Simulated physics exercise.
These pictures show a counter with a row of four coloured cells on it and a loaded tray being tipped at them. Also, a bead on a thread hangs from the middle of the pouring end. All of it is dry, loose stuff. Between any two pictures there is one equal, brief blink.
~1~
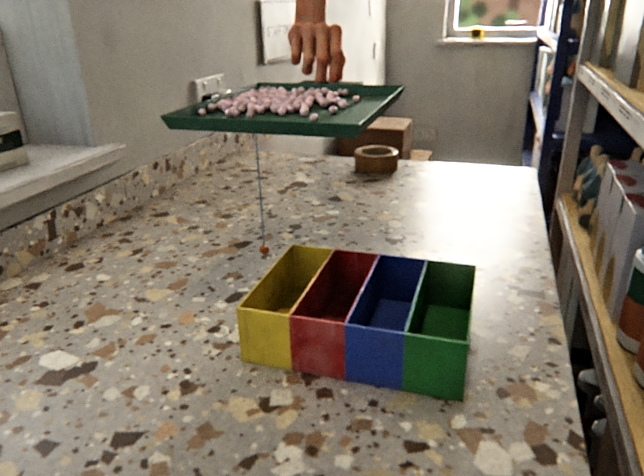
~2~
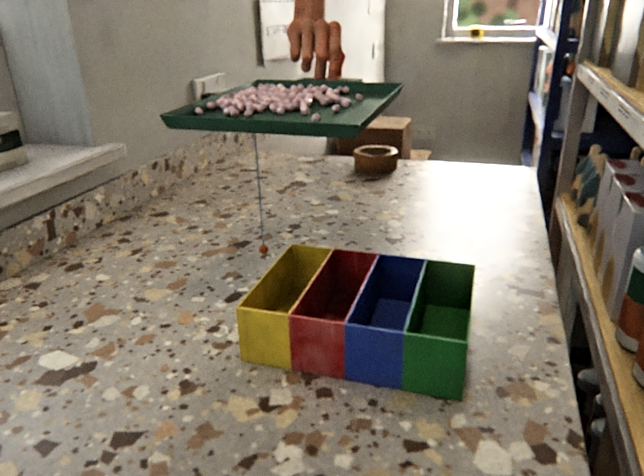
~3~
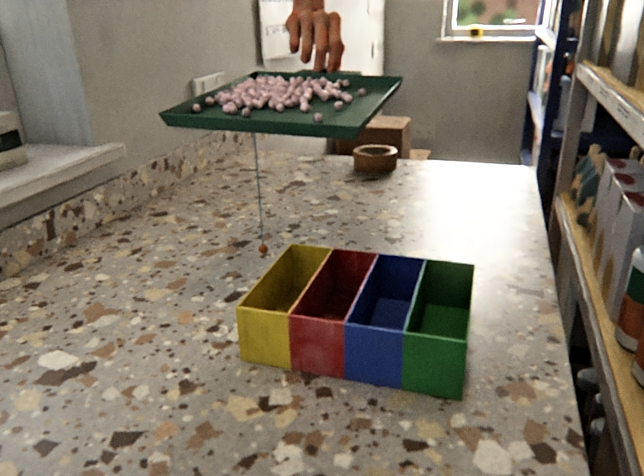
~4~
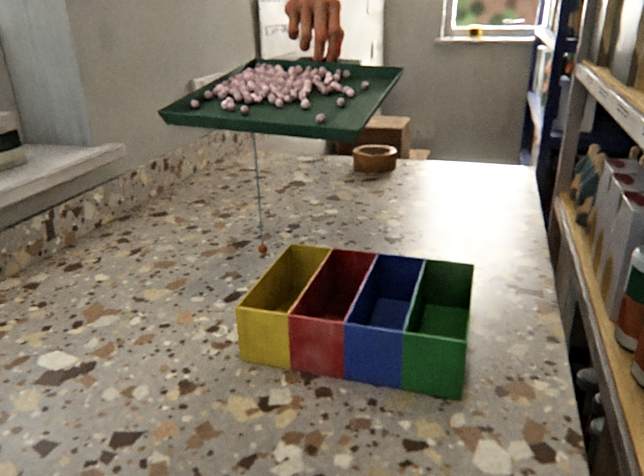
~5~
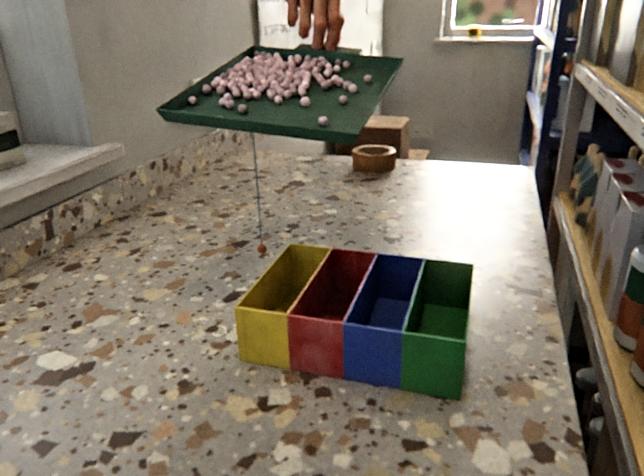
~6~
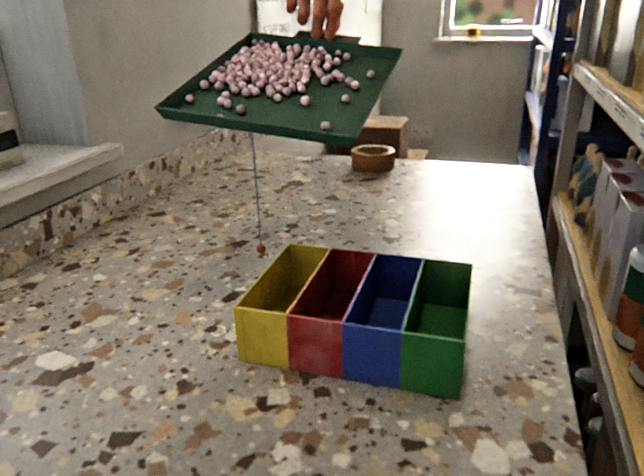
On a speckled counter, a green tray of small pinkish balls sits nearly level above four open cells coloured yellow, red, blue and green, with a hand at its far side. The tray gradually tilts, its near right corner lowest, and the balls spread and roll across it.
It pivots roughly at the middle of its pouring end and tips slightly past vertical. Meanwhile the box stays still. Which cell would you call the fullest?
I would call the red cell the fullest.
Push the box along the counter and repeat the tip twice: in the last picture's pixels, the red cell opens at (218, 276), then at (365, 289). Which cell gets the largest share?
For the first position it is green, and for the second it is that red cell.
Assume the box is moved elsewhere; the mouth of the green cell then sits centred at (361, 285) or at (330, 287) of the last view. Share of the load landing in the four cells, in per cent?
Result, in turn: 80 %, 60 %.
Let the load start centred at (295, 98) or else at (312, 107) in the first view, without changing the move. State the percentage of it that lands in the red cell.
Around 60 in a hundred the first time, around 50 in a hundred the second.
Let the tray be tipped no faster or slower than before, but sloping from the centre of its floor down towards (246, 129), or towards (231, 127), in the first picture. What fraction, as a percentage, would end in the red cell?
About 0 % and about 0 %.
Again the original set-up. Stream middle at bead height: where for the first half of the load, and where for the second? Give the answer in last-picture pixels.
(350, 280), then (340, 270).
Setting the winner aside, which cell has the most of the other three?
The answer here is the blue cell.
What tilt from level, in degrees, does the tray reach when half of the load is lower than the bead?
At about 65°.
Soon after the last picture, tray tipped steeply; about half on the tray; about a quarter in the blue cell; a small part in the red cell; a small part in the yellow cell; a stray few in the green cell; a small part falling or outside the box.
A little later, tray tipped right over; about half in the red cell; about a quarter in the blue cell; a small part in the yellow cell; a stray few in the green cell; a small part falling or outside the box.
Later still, tray tipped past a quarter turn; about half in the red cell; about a third in the blue cell; a small part in the yellow cell; a stray few in the green cell; a small part falling or outside the box.
By the end, tray tipped past a quarter turn; about half in the red cell; about a third in the blue cell; a small part in the yellow cell; a stray few in the green cell; a small part outside the box.
